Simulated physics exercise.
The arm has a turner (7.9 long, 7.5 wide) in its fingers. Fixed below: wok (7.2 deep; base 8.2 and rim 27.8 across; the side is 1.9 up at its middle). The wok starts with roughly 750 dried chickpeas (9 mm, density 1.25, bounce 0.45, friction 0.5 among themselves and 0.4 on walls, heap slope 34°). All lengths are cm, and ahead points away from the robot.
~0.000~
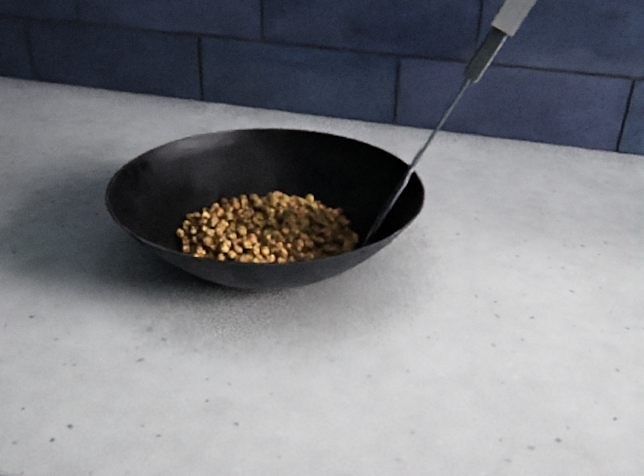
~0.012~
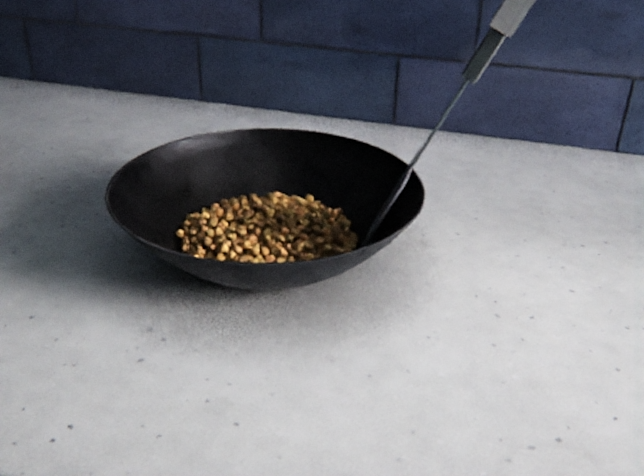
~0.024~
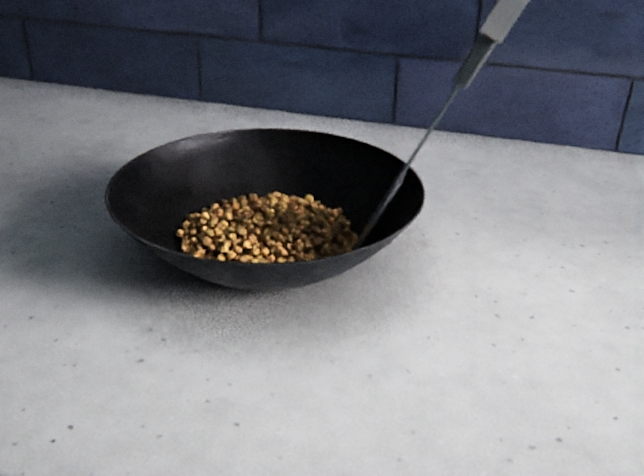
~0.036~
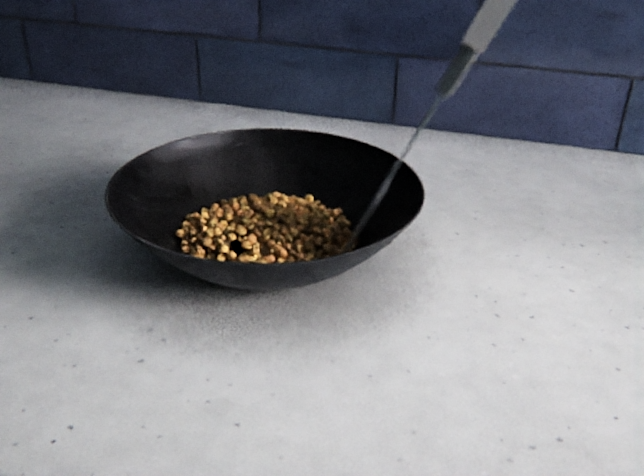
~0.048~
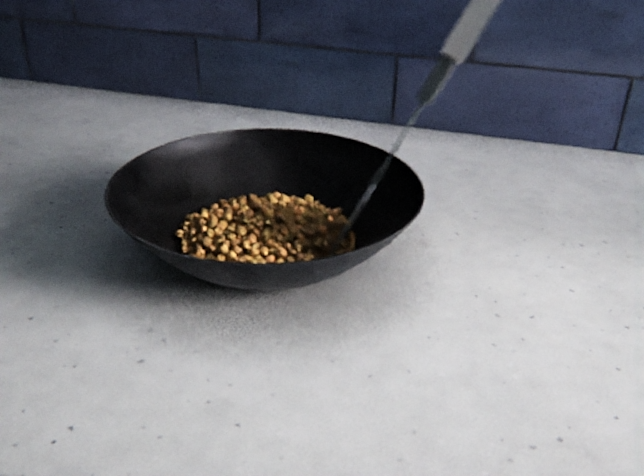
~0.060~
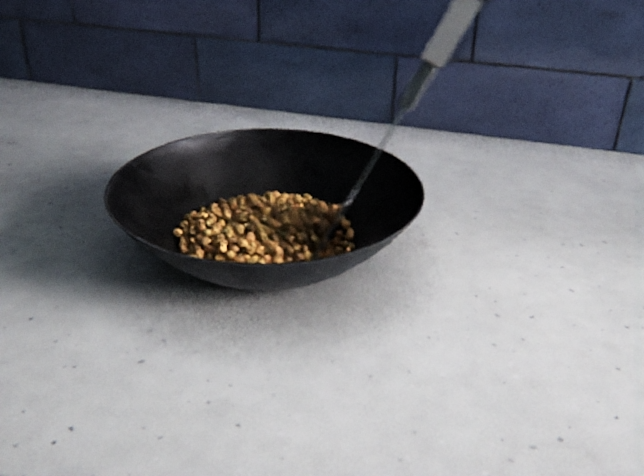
On a pale speckled countertop before dark blue tiles, a black wok holds a heap of golden-brown chickpeas, with a long-handled turner resting inside its right side. The turner slides a short way left into the heap's right edge, nudging some chickpeas while the wok stays still.
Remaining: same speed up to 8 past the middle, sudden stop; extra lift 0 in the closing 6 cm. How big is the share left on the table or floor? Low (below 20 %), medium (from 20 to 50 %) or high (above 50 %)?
A medium share, from 20 to 50 %, ends on the table or floor.
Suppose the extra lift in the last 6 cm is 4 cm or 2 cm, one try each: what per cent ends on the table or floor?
About 30 and 35 per cent.
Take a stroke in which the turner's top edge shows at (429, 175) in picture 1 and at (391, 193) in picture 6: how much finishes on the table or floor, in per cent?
Some 10 per cent.
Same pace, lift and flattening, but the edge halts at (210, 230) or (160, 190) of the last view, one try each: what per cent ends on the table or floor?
About 10 and 45 per cent.
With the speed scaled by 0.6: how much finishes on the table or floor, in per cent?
About 10 per cent.
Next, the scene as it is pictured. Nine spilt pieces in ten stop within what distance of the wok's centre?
Some 45 cm.
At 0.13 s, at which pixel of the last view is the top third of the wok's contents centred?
Near (224, 203).
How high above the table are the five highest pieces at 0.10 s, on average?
Roughly 8 cm.
After 0.10 s, sloping 65°, highest piece 8 above the table; 754 in the wok.
After 0.13 s, sloping 65°, highest piece 10 above the table; 754 in the wok.
After 0.35 s, sloping 65°, highest piece 11 above the table; 517 in the wok, 33 on the table or floor, 204 on the blade or in flight.
After 1.40 s, sloping 65°, highest piece 6 above the table; 514 in the wok, 240 on the table or floor.
At rest, 514 in the wok, 240 on the table or floor. That is 32 % on the table or floor.
